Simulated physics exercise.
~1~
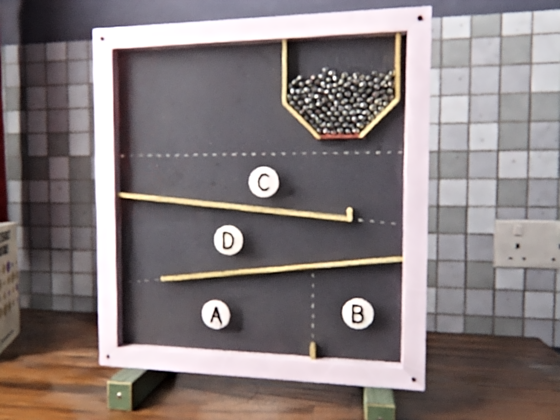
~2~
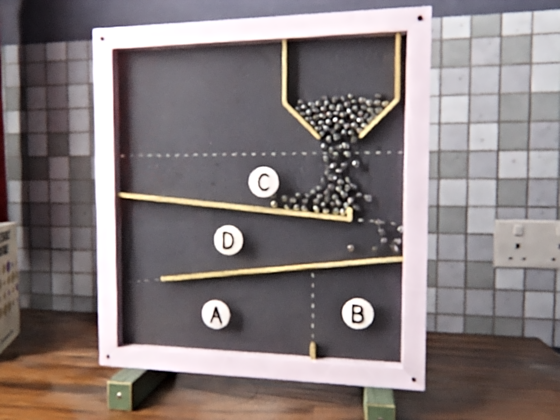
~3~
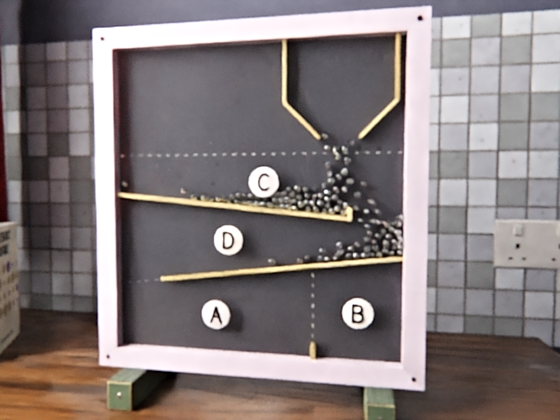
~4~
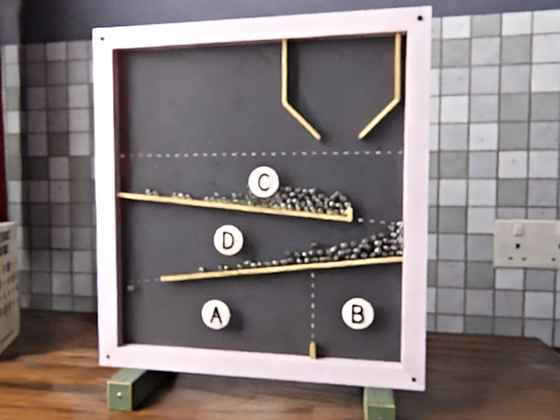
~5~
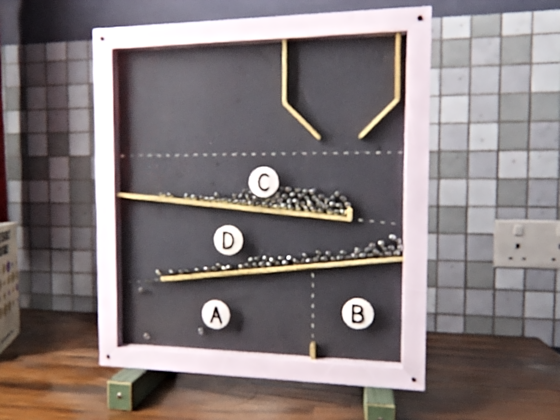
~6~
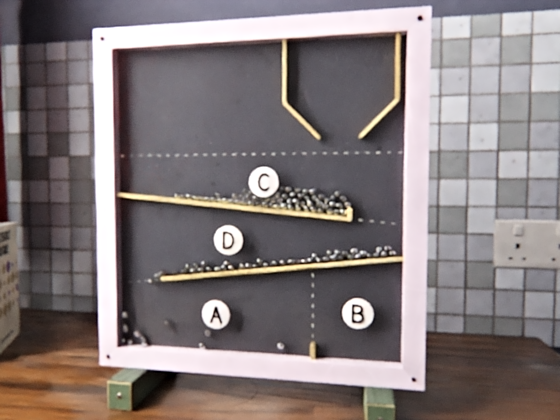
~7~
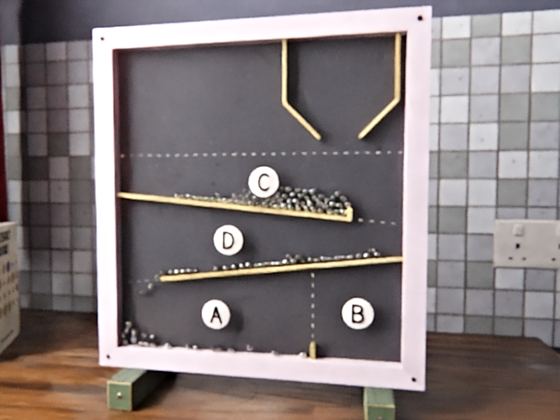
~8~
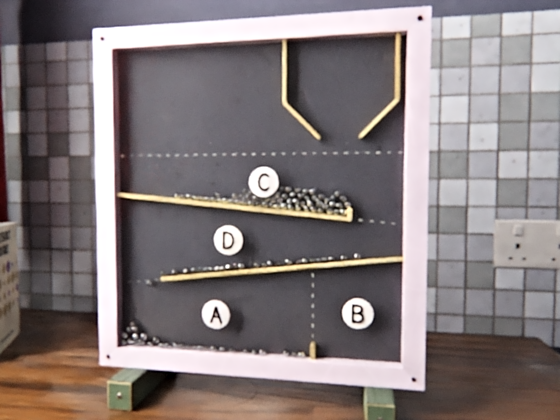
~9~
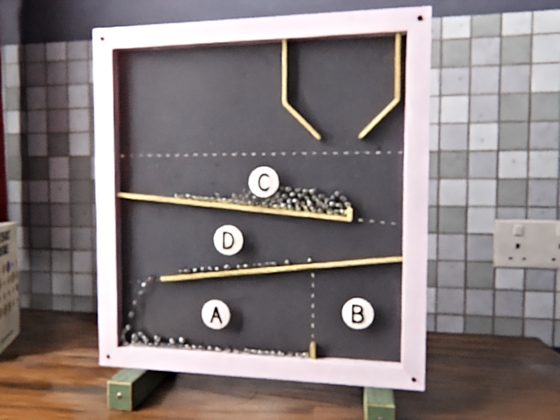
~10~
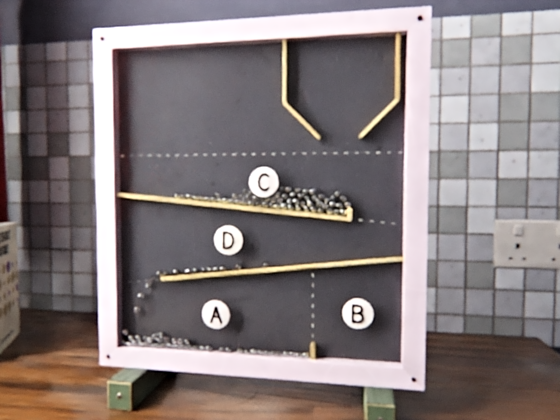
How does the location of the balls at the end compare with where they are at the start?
At the start the balls are all packed in the hopper at the upper right, while at the end they are lower and farther left, mostly split between the upper ramp in C and the floor of A.
